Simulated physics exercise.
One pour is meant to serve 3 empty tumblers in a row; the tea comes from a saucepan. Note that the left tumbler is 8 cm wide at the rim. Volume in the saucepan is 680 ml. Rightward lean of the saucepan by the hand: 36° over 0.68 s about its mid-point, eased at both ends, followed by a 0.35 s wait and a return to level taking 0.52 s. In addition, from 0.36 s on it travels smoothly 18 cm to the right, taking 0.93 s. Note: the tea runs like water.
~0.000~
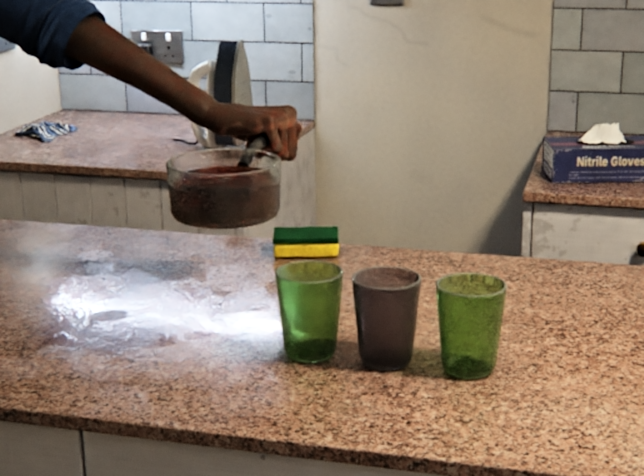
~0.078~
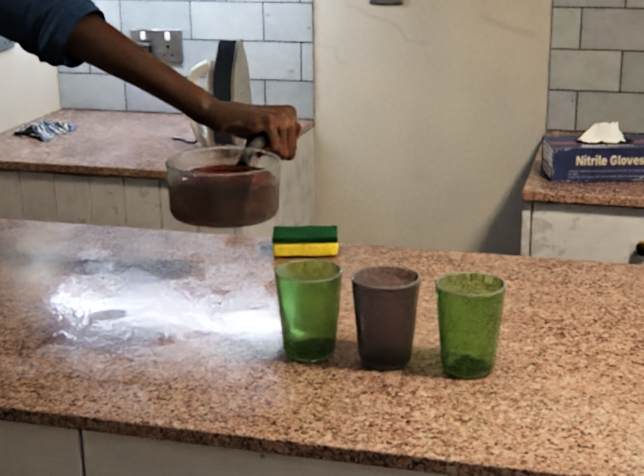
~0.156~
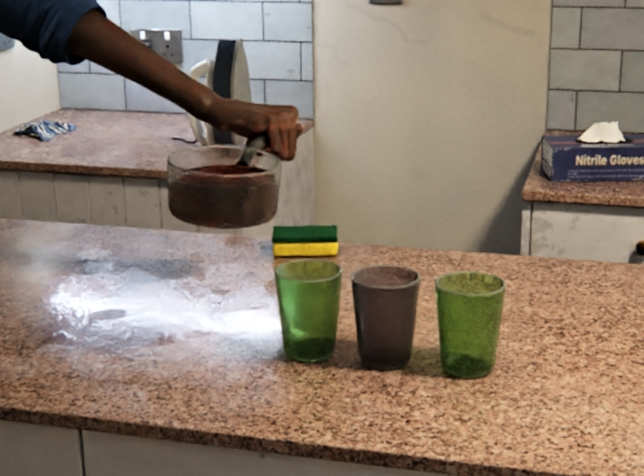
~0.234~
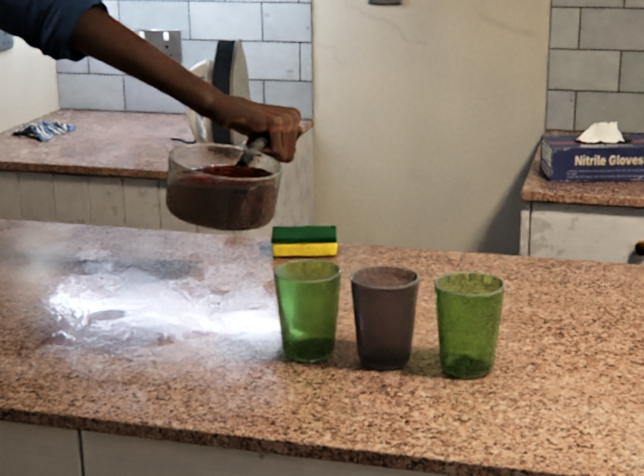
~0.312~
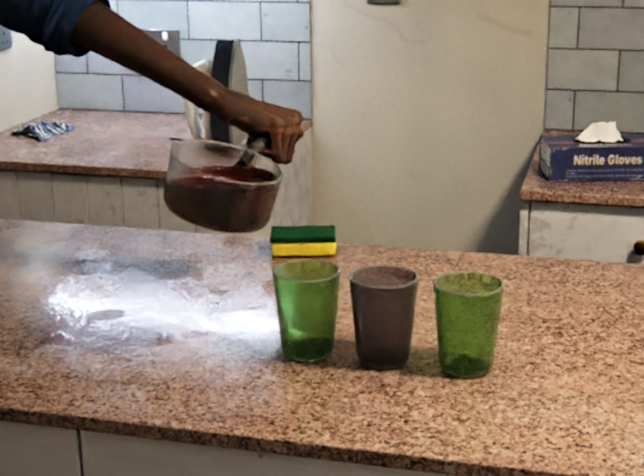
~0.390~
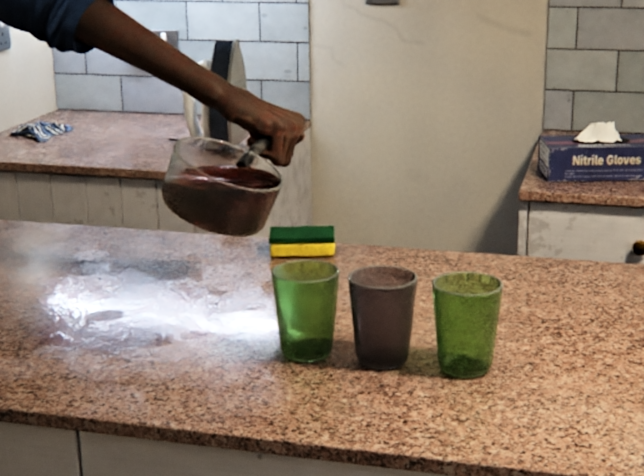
A hand holding a glass saucepan of dark liquid above a speckled counter, slowly tilting it rightward near three tumblers.
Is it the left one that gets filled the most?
No, the right one gets the most.
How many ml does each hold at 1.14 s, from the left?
From the left: Around 10 ml, then around 50 ml, then around 40 ml.
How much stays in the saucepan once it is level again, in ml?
I'd say some 450 ml.
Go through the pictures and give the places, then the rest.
Tilt 0°; pouring edge (277, 166); surface from (176, 174) to (277, 181); the left tumbler's rim runs from (278, 271) to (341, 276); the middle tumbler's rim runs from (354, 277) to (419, 282); the right tumbler's rim runs from (437, 283) to (505, 289), in the first picture.
Tilt 1°; pouring edge (277, 166); surface from (176, 174) to (276, 180), in the second picture.
Tilt 4°; pouring edge (278, 169); surface from (177, 173) to (277, 180), in the third picture.
Tilt 10°; pouring edge (279, 175); surface from (175, 174) to (276, 181), in the fourth picture.
Tilt 16°; pouring edge (279, 181); surface from (174, 174) to (277, 181), in the fifth picture.
Tilt 22°; pouring edge (279, 188); surface from (172, 174) to (280, 182), in the sixth picture.
By 0.69 s the tilt is 36° and from the left they hold 5 ml, 0 ml, 0 ml, the saucepan 640 ml, and 0 ml is on the worktop.
By 0.91 s the tilt is 36° and from the left they hold 10 ml, 50 ml, 0 ml, the saucepan 540 ml, and 5 ml is on the worktop.
By 1.14 s the tilt is 32° and from the left they hold 10 ml, 50 ml, 40 ml, the saucepan 460 ml, and 60 ml is on the worktop.
By 1.39 s the tilt is 7° and from the left they hold 10 ml, 50 ml, 100 ml, the saucepan 445 ml, and 70 ml is on the worktop.
At rest from the left they hold 10 ml, 50 ml, 100 ml, the saucepan 445 ml, and 70 ml is on the worktop.
